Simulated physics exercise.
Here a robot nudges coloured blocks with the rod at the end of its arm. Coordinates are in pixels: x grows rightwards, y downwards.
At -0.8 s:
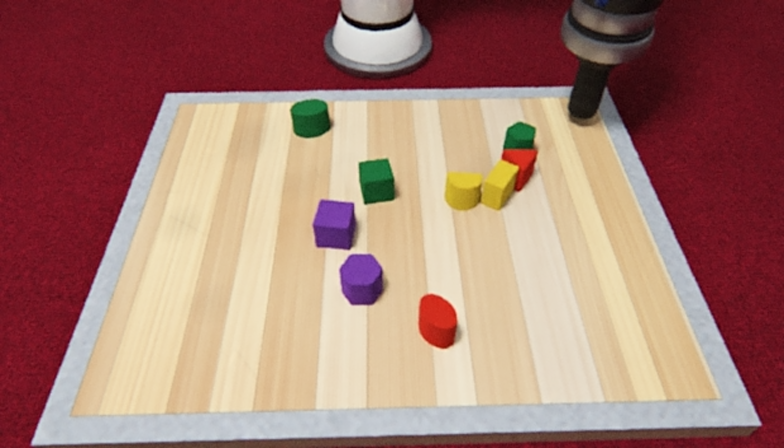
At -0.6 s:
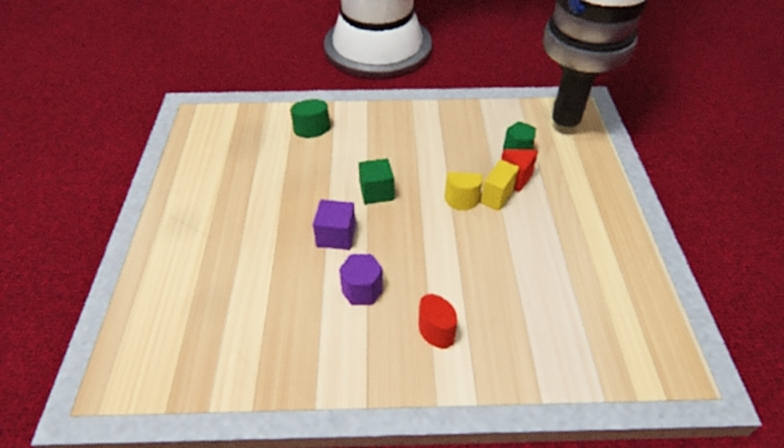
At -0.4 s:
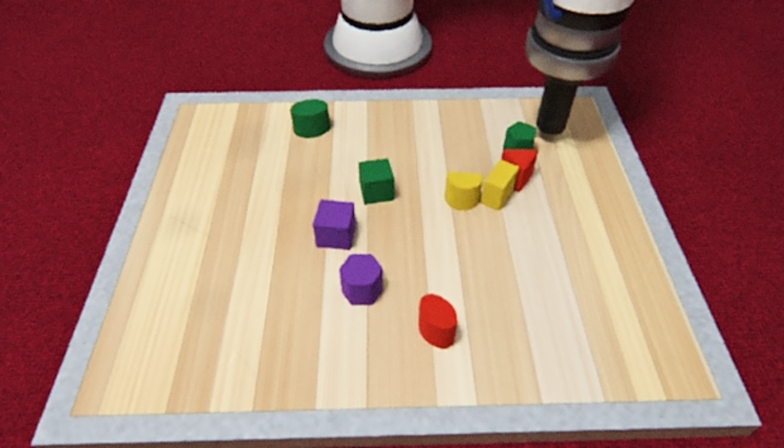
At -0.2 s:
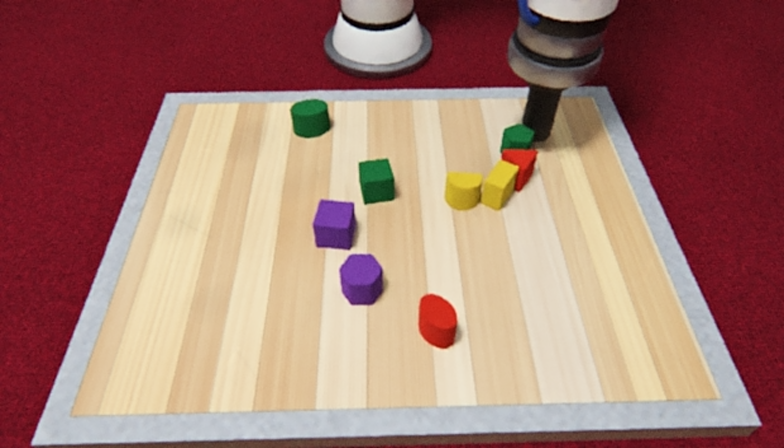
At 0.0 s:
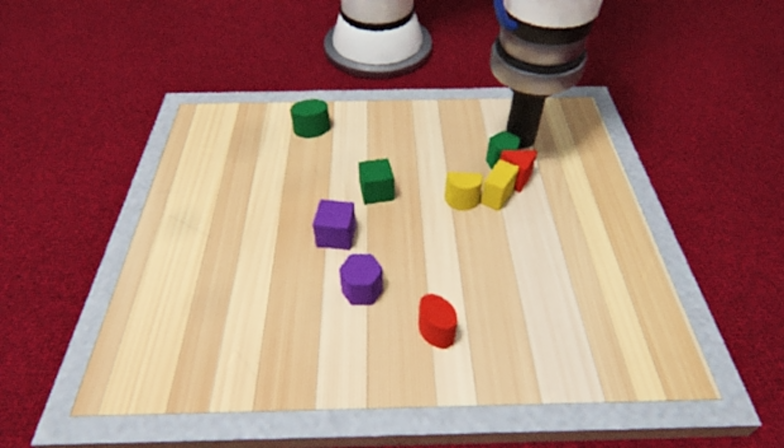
The clip shows coloured blocks on a wooden board as a robot's dark rod moves left from the upper right corner, reaches the green pentagonal block beside the red one, and nudges it slightly left and toward the viewer.
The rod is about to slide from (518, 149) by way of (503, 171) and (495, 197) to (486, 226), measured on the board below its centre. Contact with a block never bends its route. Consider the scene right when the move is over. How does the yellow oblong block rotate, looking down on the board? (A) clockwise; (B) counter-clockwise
It's A.
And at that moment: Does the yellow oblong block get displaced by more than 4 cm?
Yes - that is the case.
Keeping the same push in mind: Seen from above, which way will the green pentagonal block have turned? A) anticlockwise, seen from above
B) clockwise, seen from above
The answer is B.
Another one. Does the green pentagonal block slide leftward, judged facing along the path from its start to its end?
No - that is not the case.
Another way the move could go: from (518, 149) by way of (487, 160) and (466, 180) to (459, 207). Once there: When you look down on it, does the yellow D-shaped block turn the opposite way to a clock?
No, that is not how it ends up.
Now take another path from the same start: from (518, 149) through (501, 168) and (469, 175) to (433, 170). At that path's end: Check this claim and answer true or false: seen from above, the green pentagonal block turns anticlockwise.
The statement is true.
The first path, step by step. One third of the way, rod (505, 162); yellow oblong block (502, 178); green pentagonal block (481, 157), turned 35° clockwise; red three-sided block (524, 165), turned 15° anticlockwise.
Two thirds of the way, rod (496, 188); yellow oblong block (502, 195), turned 55° clockwise; green pentagonal block (469, 162), turned 60° clockwise; red three-sided block (533, 177), turned 50° anticlockwise.
At the end, rod (488, 216); yellow D-shaped block (460, 181); yellow oblong block (504, 224), turned 30° clockwise; green pentagonal block (469, 162), turned 60° clockwise; red three-sided block (533, 177), turned 50° anticlockwise.
